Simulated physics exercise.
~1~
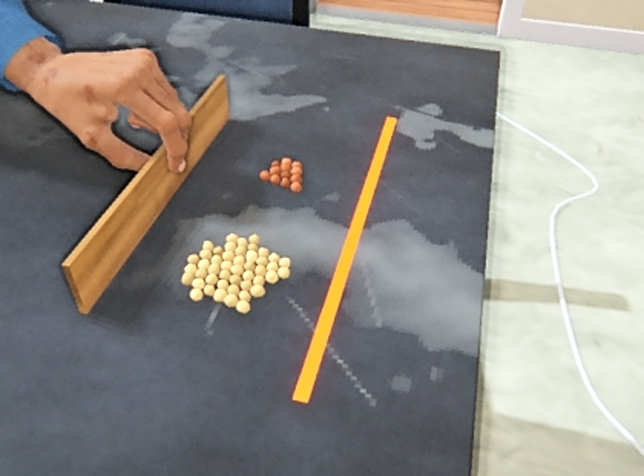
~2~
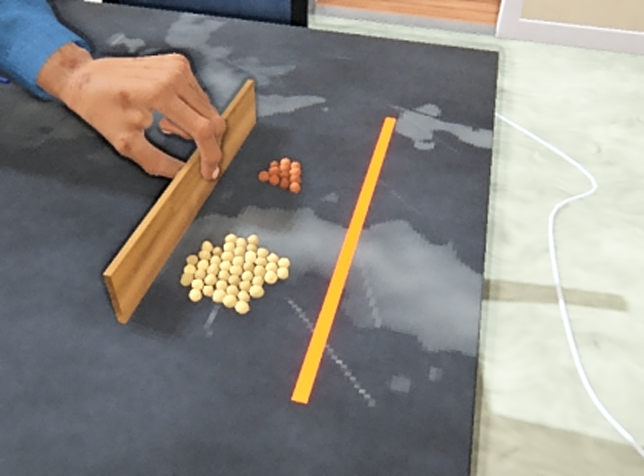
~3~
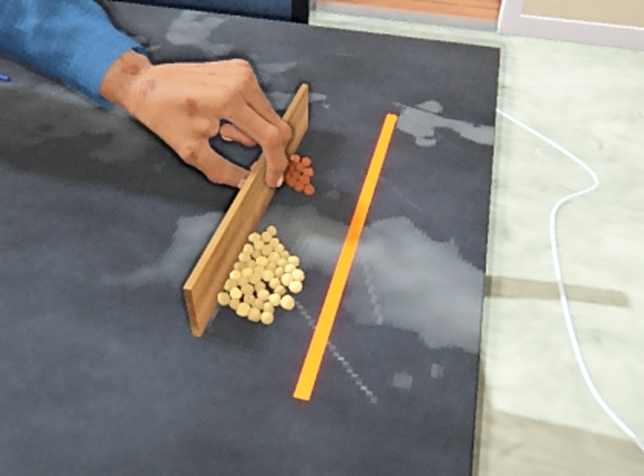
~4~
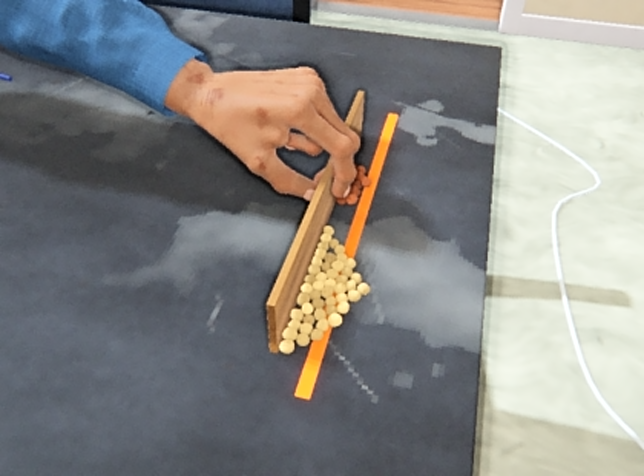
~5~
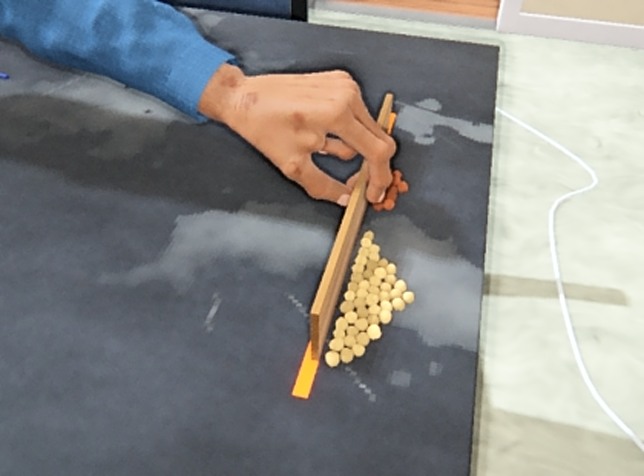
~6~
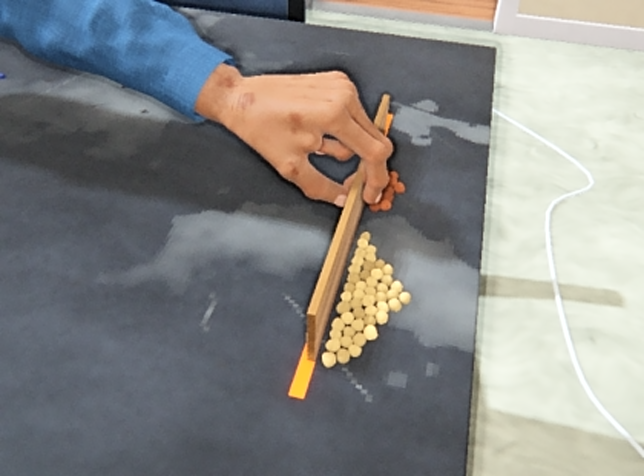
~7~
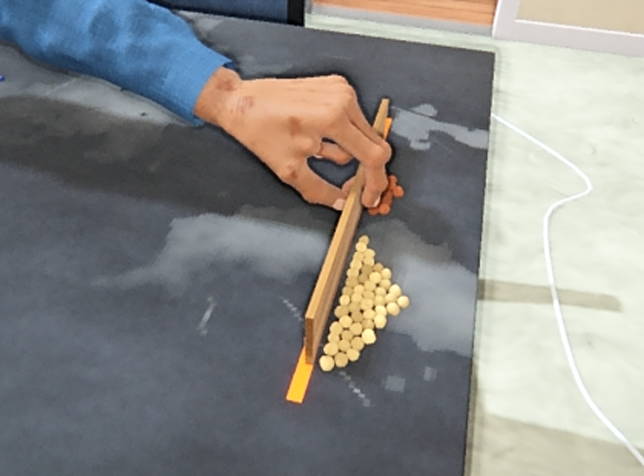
The footage shows a hand sliding an upright strip of wood rightward across a dark table, pushing a cluster of pale beads and a smaller reddish cluster until the strip stops at the orange tape, with both clusters resting on the table beyond it.
